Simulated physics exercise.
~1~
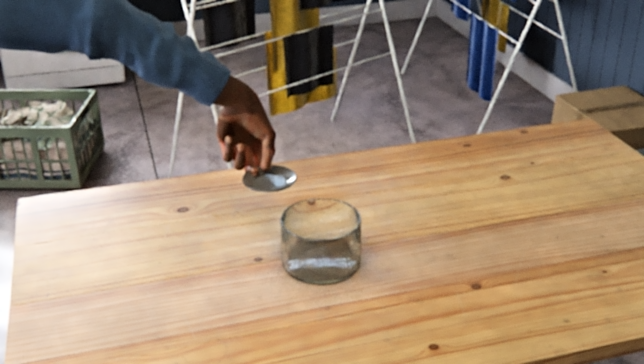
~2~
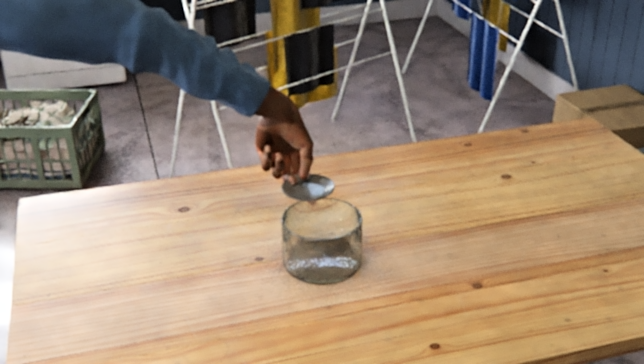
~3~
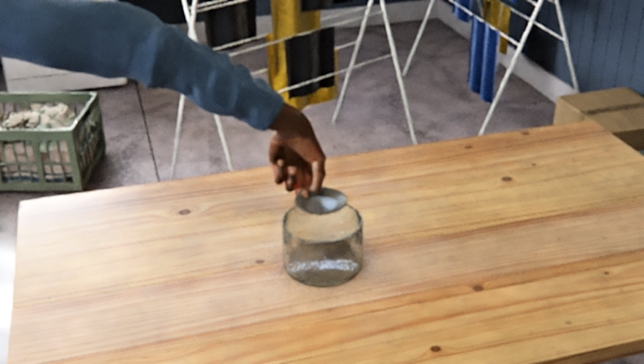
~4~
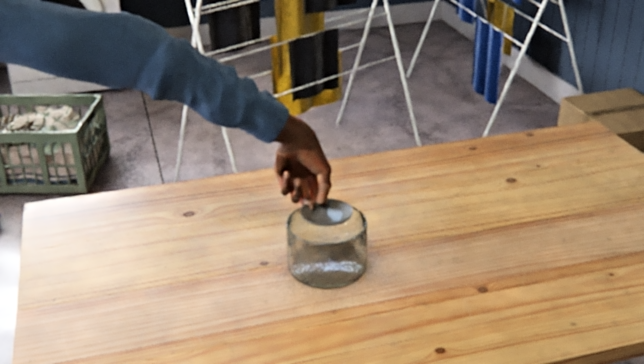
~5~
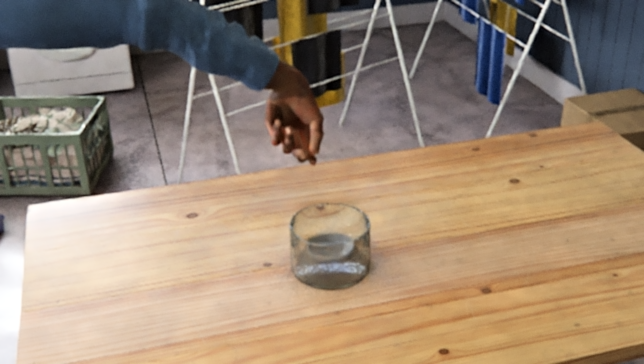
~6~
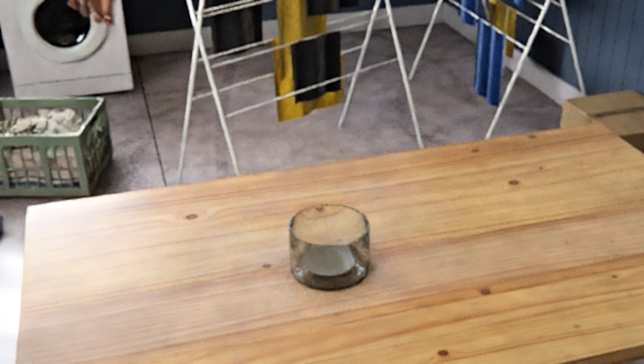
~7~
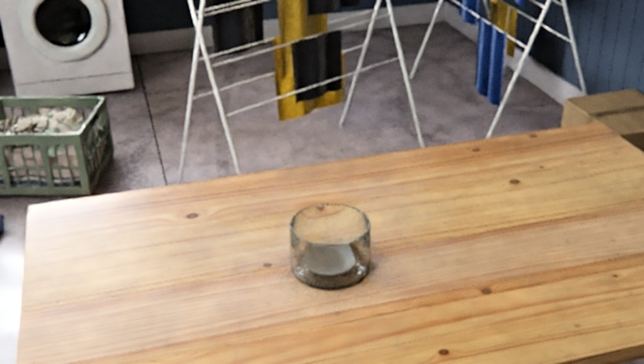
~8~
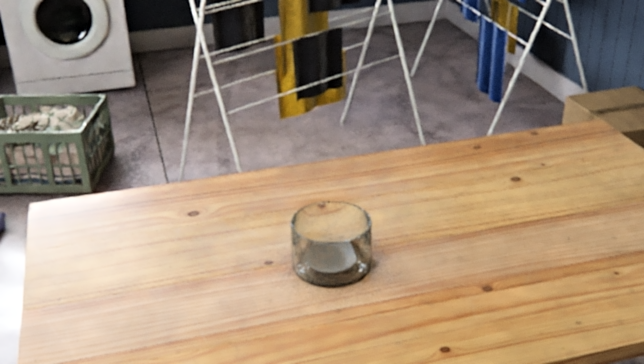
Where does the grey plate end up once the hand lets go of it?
It slips past the rim and ends up inside the glass, where it stays.
